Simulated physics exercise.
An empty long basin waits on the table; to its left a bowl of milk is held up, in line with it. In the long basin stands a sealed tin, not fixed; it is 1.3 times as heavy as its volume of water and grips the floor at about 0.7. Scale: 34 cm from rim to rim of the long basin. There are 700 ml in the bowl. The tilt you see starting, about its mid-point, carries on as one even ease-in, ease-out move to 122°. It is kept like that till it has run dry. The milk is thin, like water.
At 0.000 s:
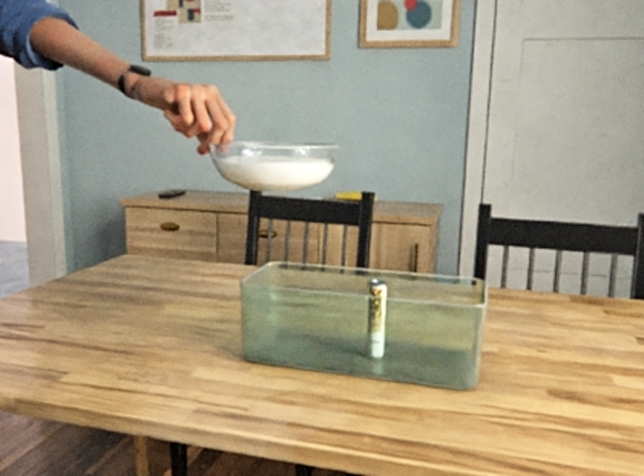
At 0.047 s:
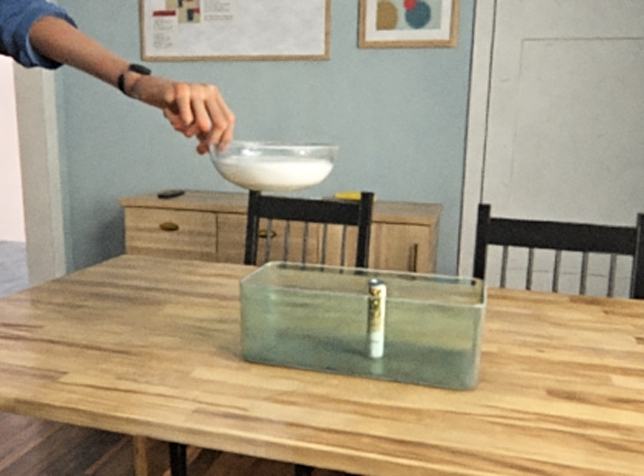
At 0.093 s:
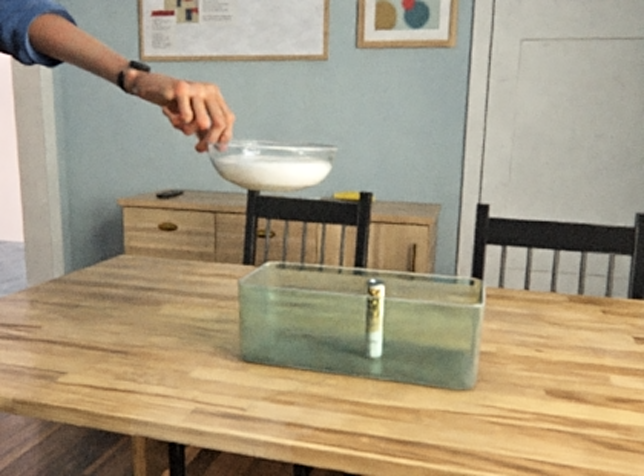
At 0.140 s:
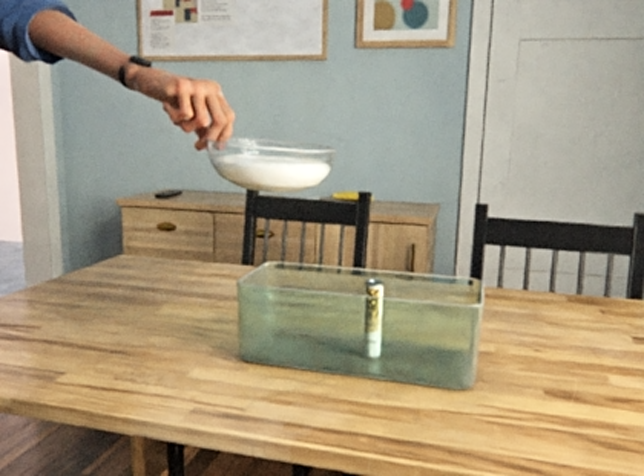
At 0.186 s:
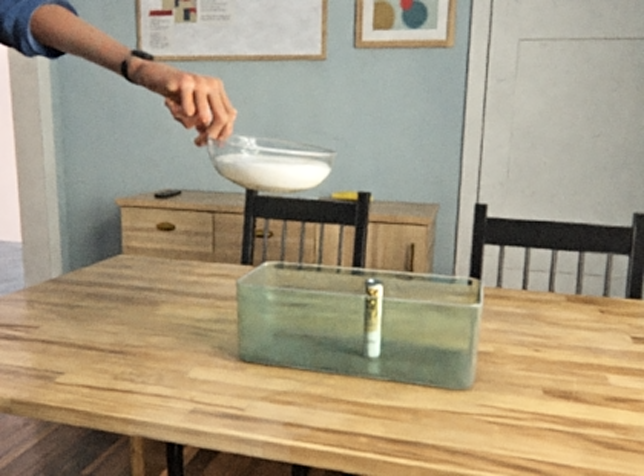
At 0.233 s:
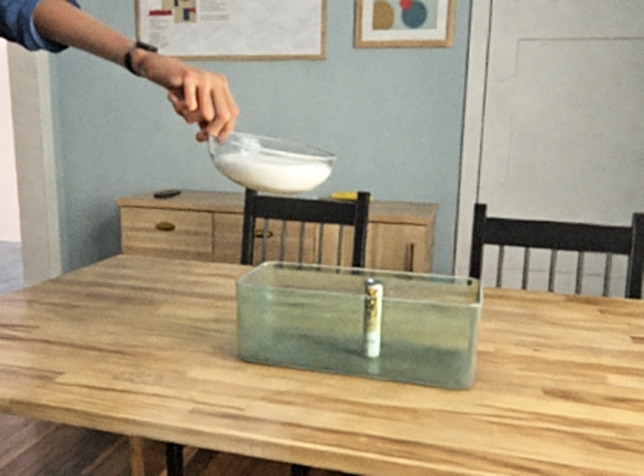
A hand with a dark wristband, reaching in from the left, holds a clear glass bowl of white milk above a wooden table in a blue-walled room, seen from slightly above. An upright battery-like tin stands at a greenish clear basin, with black chairs and a wooden cabinet behind. The bowl starts level, then gradually tilts, its right side dipping slightly, while the view barely shifts.
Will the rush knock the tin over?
It stays up.
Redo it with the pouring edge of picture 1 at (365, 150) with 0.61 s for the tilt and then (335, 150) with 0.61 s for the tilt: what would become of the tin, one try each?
First it remains upright; then it falls.
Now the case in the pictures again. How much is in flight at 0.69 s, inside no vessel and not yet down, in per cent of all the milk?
Some 46 per cent.
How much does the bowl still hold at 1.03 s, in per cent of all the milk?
Some 0 per cent.
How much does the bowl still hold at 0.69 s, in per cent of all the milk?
About 28 per cent.
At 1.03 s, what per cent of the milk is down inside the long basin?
Some 98 per cent.
Then, 0.69 s in, the tilt is 70° and 27 per cent is still to pour; the tin stands where it began.
Then, 1.03 s in, the tilt is 112° and 0 per cent is still to pour; the tin stands where it began.
Then, 1.38 s in, the tilt is 122° and 0 per cent is still to pour; the tin stands where it began.
Then, 1.76 s in, the tilt is 122° and 0 per cent is still to pour; the tin stands where it began.
Finally, the tin stands where it began.
